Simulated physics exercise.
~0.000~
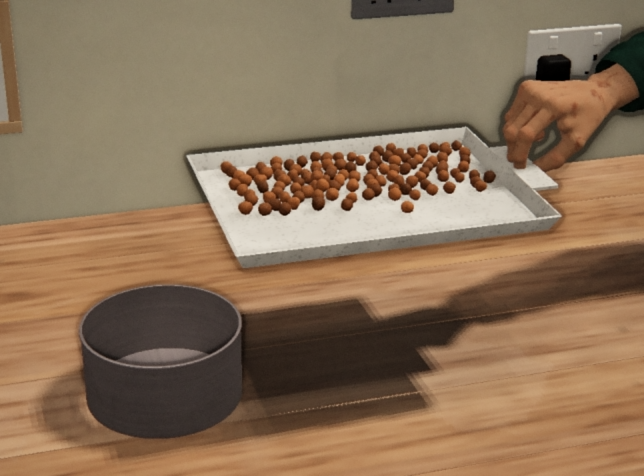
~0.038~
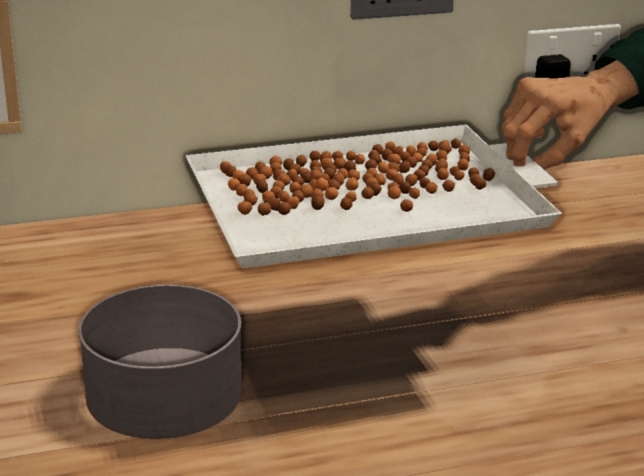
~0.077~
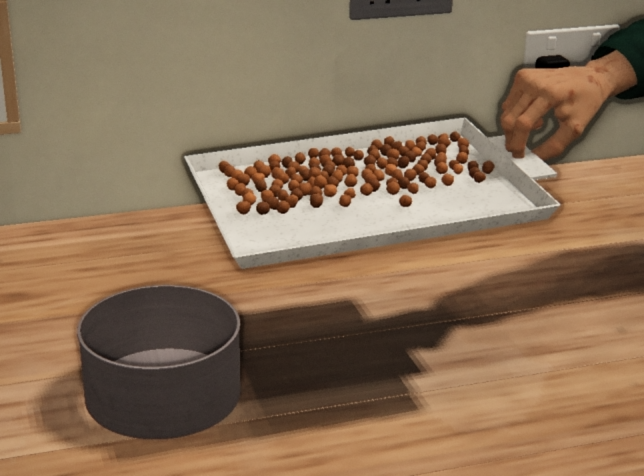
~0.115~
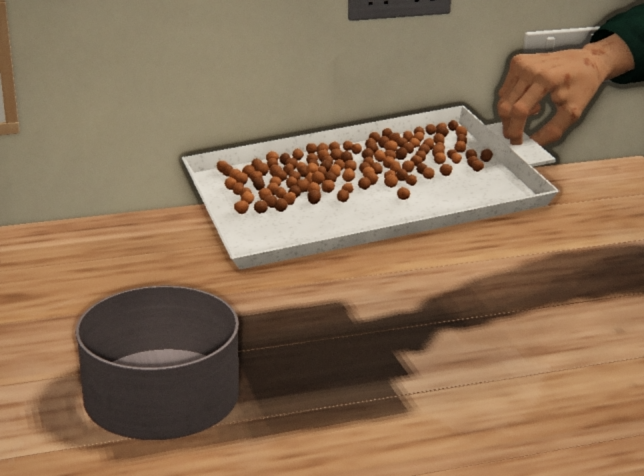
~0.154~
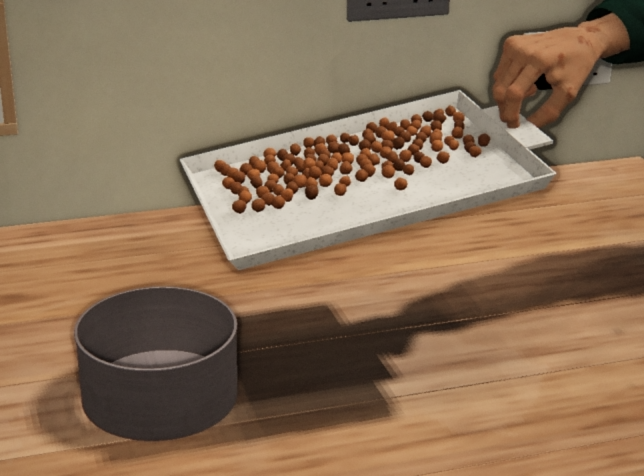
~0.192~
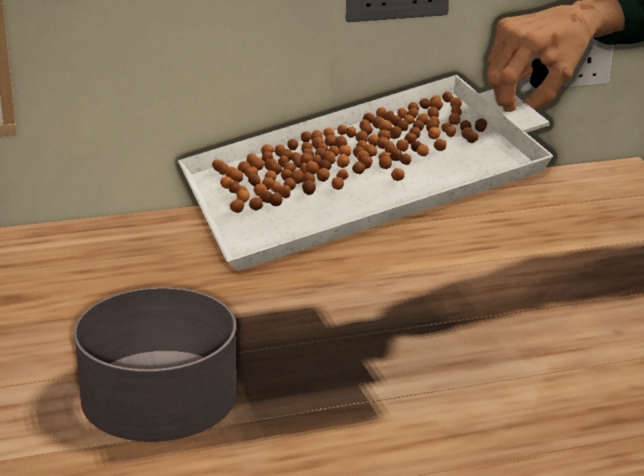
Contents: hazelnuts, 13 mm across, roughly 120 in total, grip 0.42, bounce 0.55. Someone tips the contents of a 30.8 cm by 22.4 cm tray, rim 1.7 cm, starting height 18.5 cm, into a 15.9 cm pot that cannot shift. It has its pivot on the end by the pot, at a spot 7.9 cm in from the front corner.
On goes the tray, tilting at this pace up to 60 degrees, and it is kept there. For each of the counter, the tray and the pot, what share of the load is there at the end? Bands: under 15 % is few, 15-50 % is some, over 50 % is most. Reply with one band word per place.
Counter some, tray some, pot some.
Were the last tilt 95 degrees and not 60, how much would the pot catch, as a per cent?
In that case, near 55 percent.
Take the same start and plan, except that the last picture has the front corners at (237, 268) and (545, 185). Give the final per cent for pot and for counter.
Final per cent - pot 10, counter 80.
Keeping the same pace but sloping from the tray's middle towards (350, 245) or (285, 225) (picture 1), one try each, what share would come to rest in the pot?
Some 0 and 40 per cent.
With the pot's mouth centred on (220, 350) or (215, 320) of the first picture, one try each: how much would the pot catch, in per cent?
Estimates: 10 in a hundred and 25 in a hundred.
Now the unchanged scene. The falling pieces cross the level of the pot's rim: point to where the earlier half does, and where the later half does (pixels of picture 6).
At roughly (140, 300) first, later on at (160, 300).
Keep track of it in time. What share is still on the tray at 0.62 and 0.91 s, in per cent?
In turn: 95, 30.
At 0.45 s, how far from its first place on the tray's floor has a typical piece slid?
Around 5 centimetres.
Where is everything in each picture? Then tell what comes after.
Tray tilt 0 degrees, front corners at (243, 251) and (550, 213); middle of the pieces at (355, 177); pot at (161, 323), in the first frame.
Tray tilt 1 degrees, front corners at (243, 251) and (549, 211); middle of the pieces at (354, 176), in the second frame.
Tray tilt 2 degrees, front corners at (241, 251) and (549, 202); middle of the pieces at (353, 172), in the third frame.
Tray tilt 5 degrees, front corners at (239, 252) and (547, 189), lowest corner left back; middle of the pieces at (351, 166), in the fourth frame.
Tray tilt 9 degrees, front corners at (236, 253) and (544, 172), lowest corner left back; middle of the pieces at (348, 159), in the fifth frame.
Tray tilt 12 degrees, front corners at (234, 254) and (541, 155), lowest corner left back; middle of the pieces at (345, 151); pot at (156, 326). Its pace works out near 95 degrees a second, in the sixth frame.
After 0.45 s, tilt 37 degrees; the tray holds 100 %, the pot 0 %.
After 0.62 s, tilt 53 degrees; the tray holds 95 %, the pot 0 %.
Then, at 0.91 s, tilt 60 degrees; the tray holds 30 %, the pot 30 %.
In the end, at 1.9 s, counter 35 %, tray 25 %, pot 40 %.
